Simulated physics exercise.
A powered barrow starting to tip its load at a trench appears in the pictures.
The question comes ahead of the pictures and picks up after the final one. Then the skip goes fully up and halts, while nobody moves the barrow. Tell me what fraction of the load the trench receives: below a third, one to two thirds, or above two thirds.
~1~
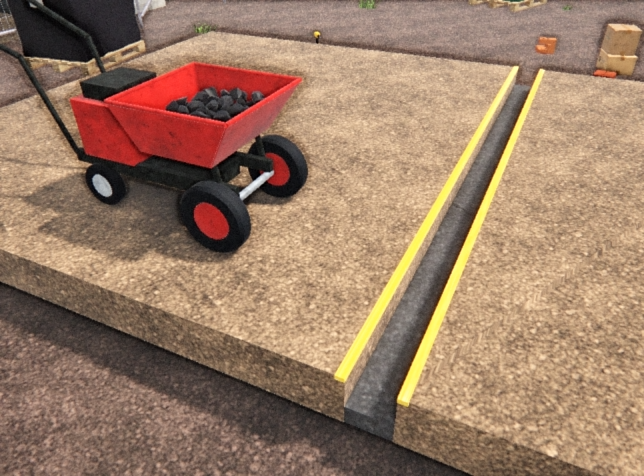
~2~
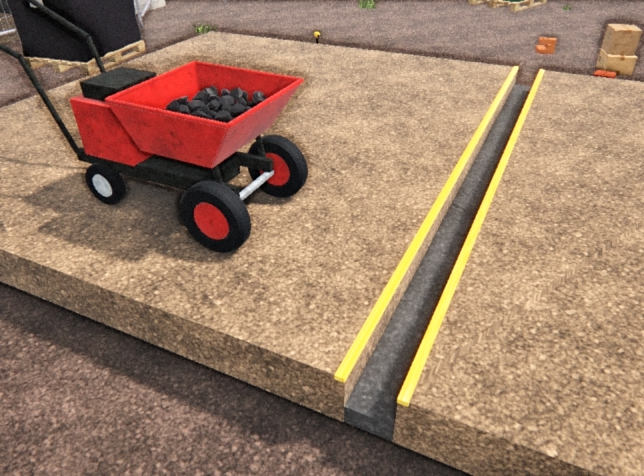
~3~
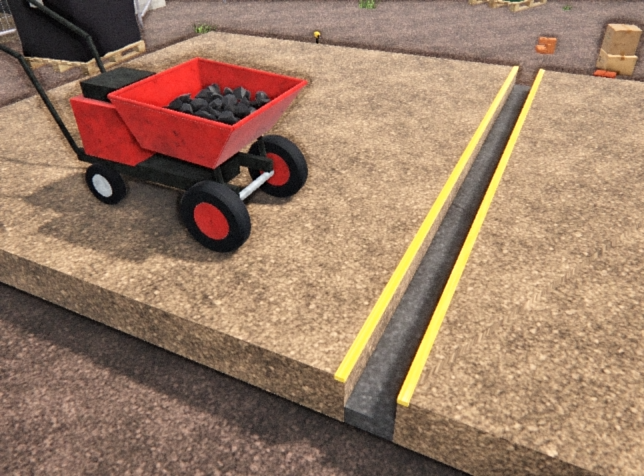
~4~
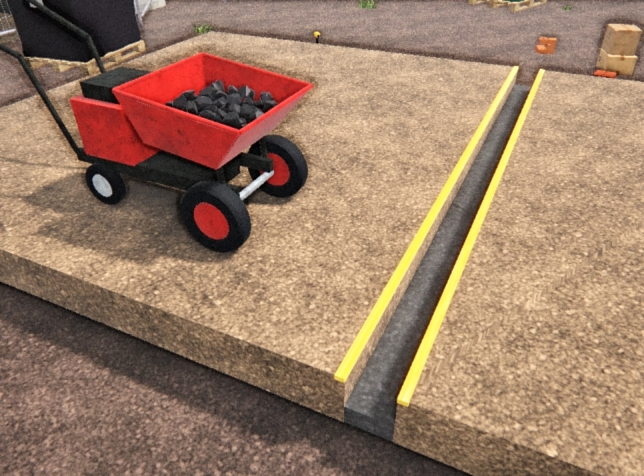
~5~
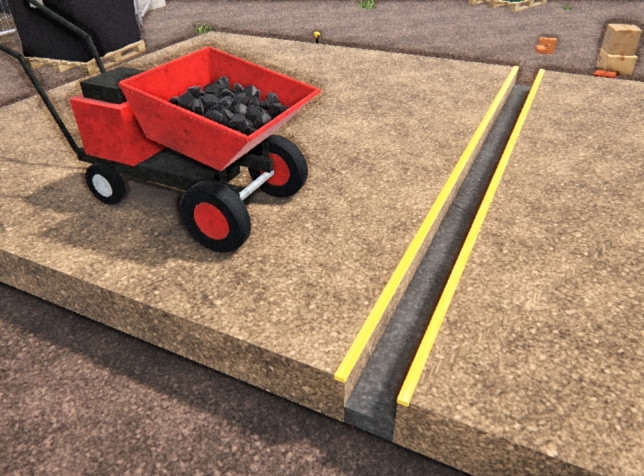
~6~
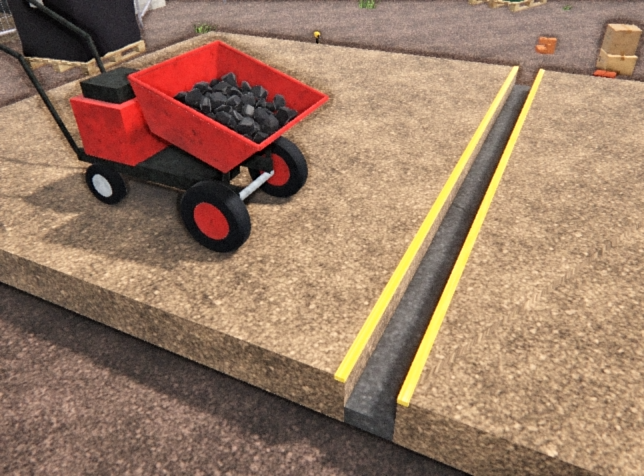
Watching that, the trench's share sits in the lowest third, below one-third of the load.
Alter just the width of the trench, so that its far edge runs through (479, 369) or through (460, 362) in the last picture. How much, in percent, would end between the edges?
Lab note: Case 1 near 20 percent, case 2 near 20 percent.
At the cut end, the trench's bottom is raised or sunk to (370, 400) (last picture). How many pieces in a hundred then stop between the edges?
The share comes to around 20 percent.
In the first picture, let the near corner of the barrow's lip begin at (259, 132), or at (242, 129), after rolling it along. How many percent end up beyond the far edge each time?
You'd get around 0 in a hundred, then 0 in a hundred.
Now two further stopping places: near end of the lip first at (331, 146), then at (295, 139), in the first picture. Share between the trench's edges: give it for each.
The first stopping place yields 50 % and the other yields 90 %.
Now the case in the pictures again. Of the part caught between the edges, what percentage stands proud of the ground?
Roughly 0 %.
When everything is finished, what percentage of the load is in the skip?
Result: Close to 20 per cent.
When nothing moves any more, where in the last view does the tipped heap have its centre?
I'd put the middle somewhere around (380, 249).
Soon, skip tipped steeply; all in the skip.
A while on, skip tipped right over; most in the skip; about a quarter short of the trench.
Towards the end, skip tipped right over; about a quarter in the skip; about two thirds short of the trench; a small part in or heaped over the trench.
Finally, skip tipped right over; about a quarter in the skip; about two thirds short of the trench; about a quarter in or heaped over the trench; none beyond it.
